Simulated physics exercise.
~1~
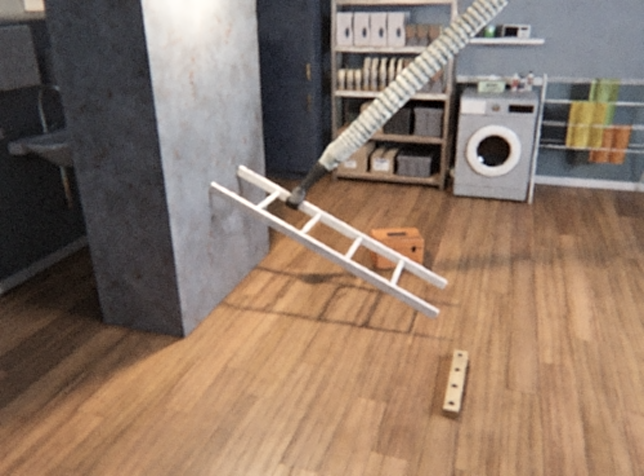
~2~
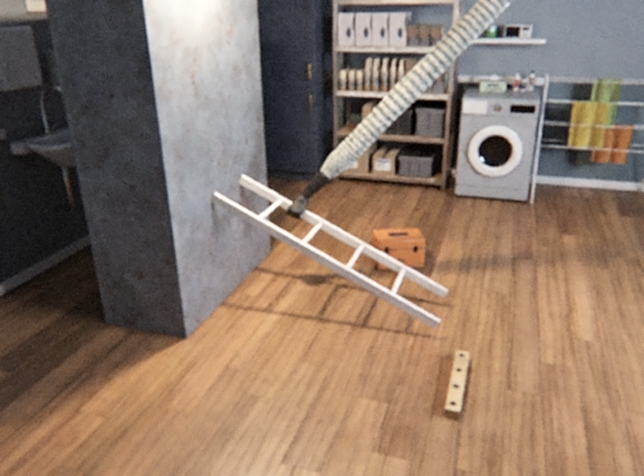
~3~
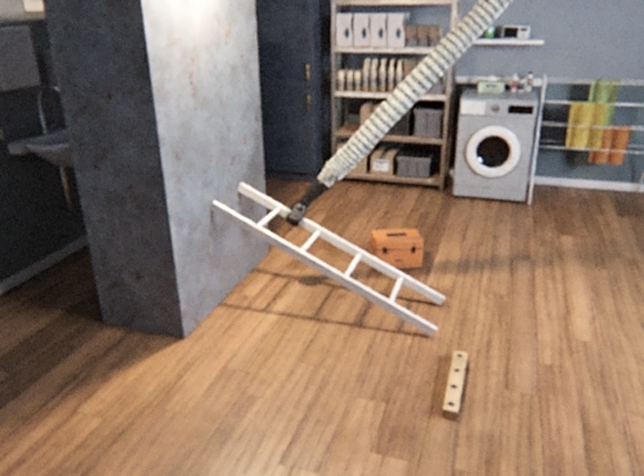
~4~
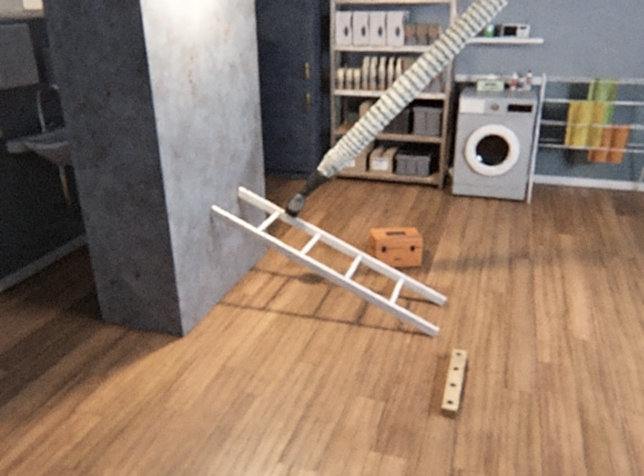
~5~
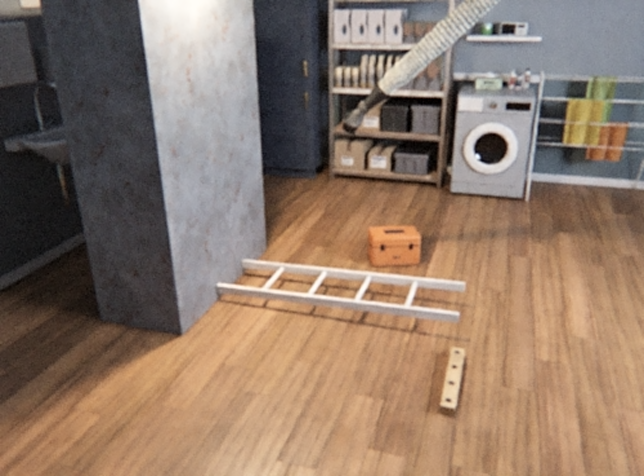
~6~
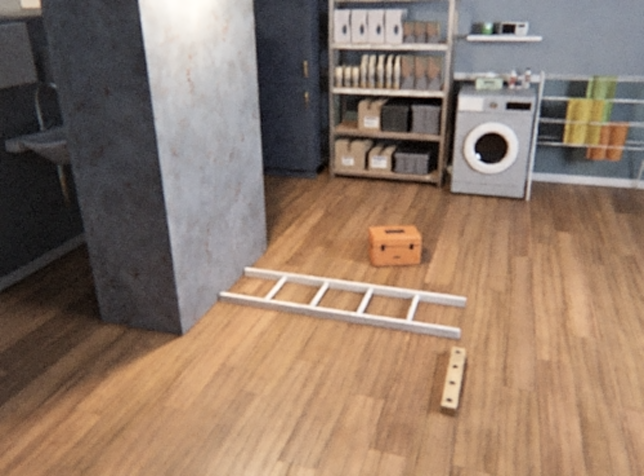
In the video, a robotic-looking arm holds a white, ladder-like gate at a slant beside a grey pillar, lowers it slightly, then lets go and withdraws. The gate slides down and ends flat on the wooden floor, while the orange toolbox and the batten stay still.
